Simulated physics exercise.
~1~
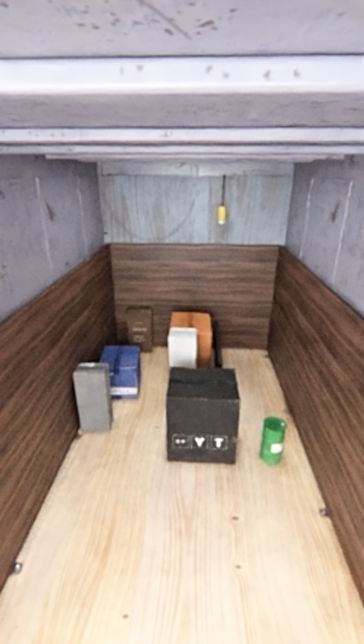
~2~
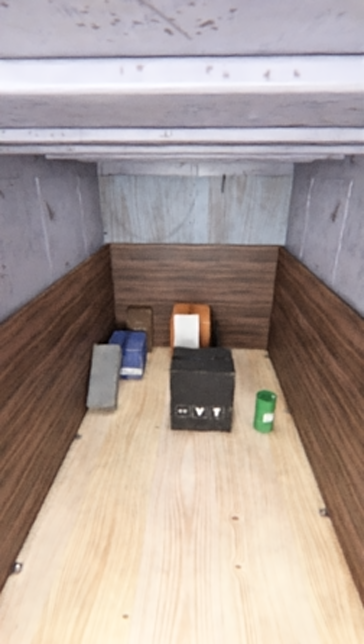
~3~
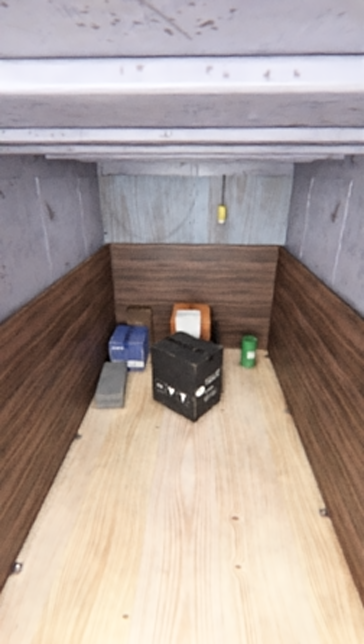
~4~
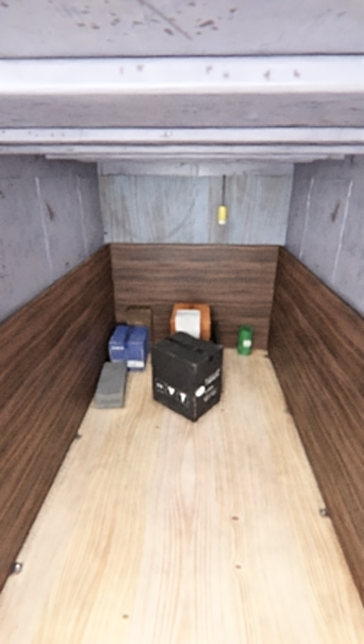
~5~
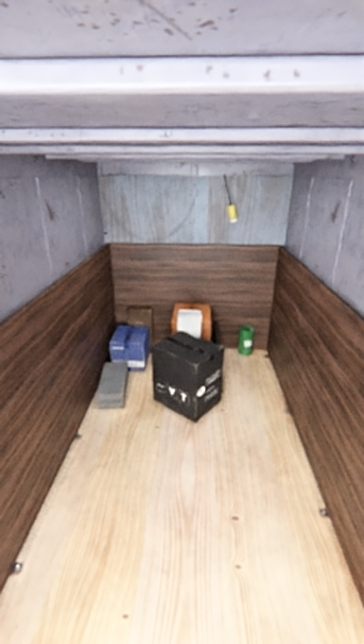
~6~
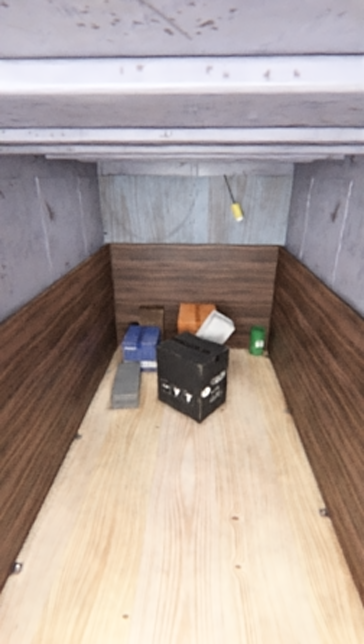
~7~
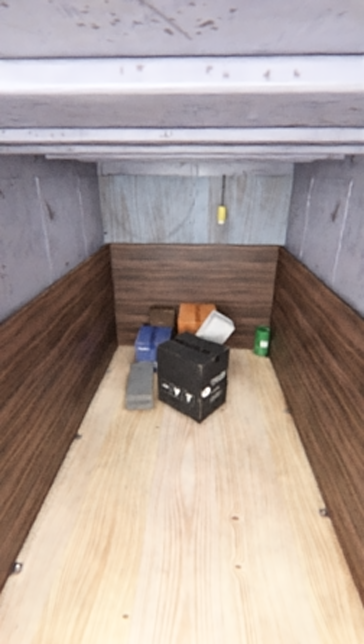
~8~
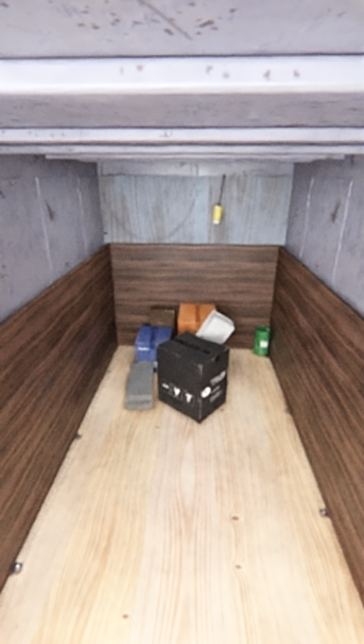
In the back of a delivery van, with a small yellow lamp hanging at the far end, several boxes and a green canister stand on a pale wooden floor. The load slides away toward the far wall, and the tall grey box leans and then falls onto its side. The black box turns as it moves back, and the canister glides further up the right. Then the lamp swings right, the items shift that way, and the white box tips over at an angle. Everything settles in a loose cluster, the grey box lying flat and the canister upright.
